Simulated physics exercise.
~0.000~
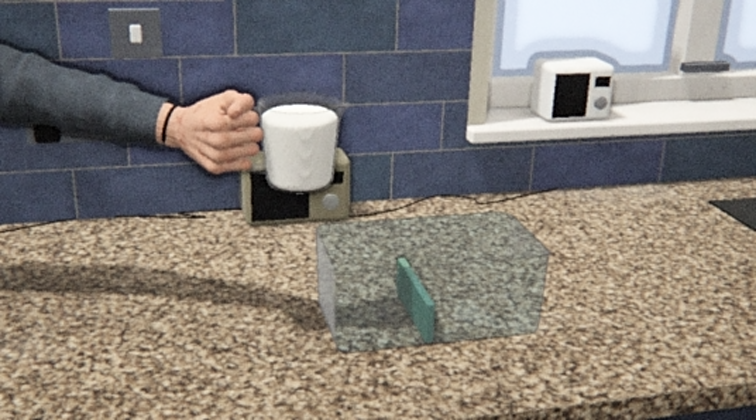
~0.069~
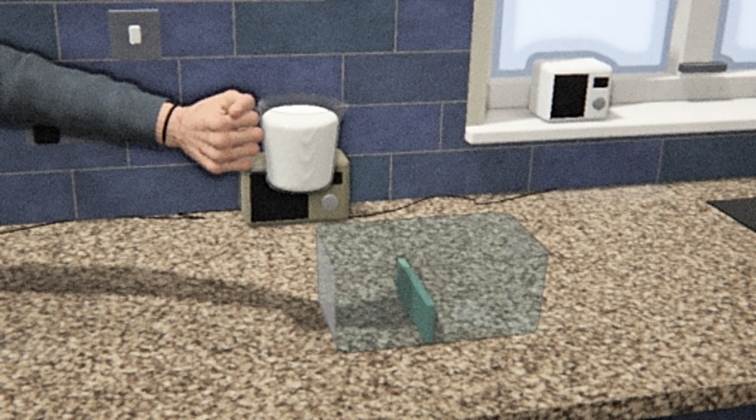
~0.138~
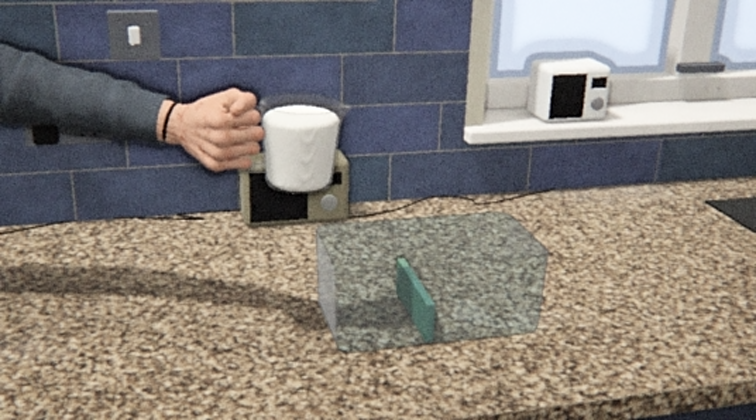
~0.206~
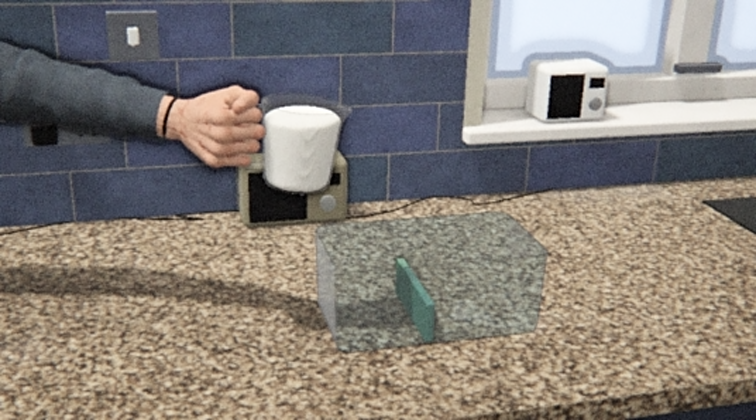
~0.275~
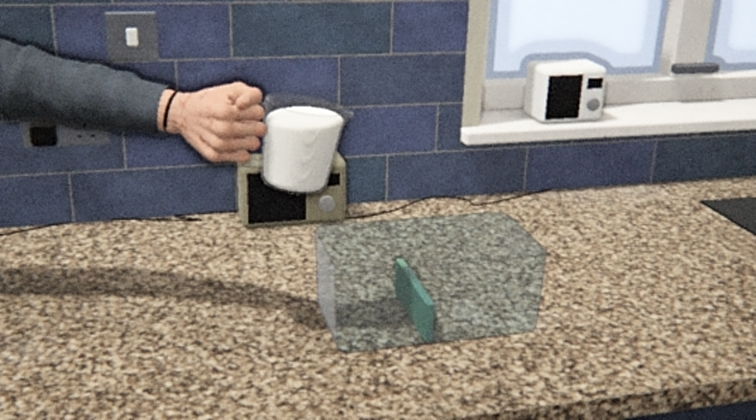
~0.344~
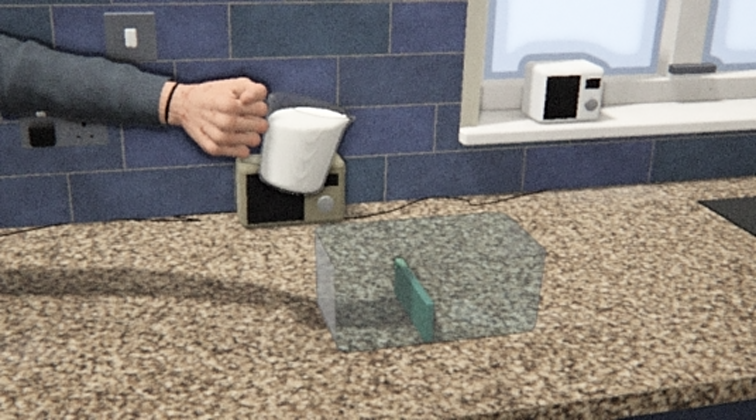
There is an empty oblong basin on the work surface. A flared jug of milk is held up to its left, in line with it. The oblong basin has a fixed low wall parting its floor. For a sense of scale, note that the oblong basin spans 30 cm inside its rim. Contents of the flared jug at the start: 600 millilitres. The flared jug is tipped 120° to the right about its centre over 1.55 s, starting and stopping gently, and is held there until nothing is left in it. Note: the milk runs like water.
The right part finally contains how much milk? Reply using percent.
About 7 in every hundred parts.
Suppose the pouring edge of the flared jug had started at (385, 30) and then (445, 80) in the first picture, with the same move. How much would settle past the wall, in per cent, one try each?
The first try gives around 85 percent, the second around 95 percent.
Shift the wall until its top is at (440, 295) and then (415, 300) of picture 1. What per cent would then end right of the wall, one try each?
10 then 20 %.
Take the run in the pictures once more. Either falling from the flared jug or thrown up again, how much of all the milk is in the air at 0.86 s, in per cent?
20 per cent.
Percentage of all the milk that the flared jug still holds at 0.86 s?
68 %.
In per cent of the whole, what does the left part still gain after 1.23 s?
That works out to roughly 16 per cent of the whole.
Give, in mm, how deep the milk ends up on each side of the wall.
On the left it stands about 28 mm, on the right about 2 mm.
Then, 0.86 s in, the tilt is 70° and 68 per cent is still to pour, 11 is left of the wall and 1 right of it.
Then, 1.23 s in, the tilt is 108° and 9 per cent is still to pour, 74 is left of the wall and 5 right of it.
Then, 1.62 s in, the tilt is 120° and 0 per cent is still to pour, 90 is left of the wall and 7 right of it.
Then, 2.05 s in, the tilt is 120° and 0 per cent is still to pour, 90 is left of the wall and 7 right of it.
Finally, 90 per cent lies left of the wall, 7 right of it and 3 outside.
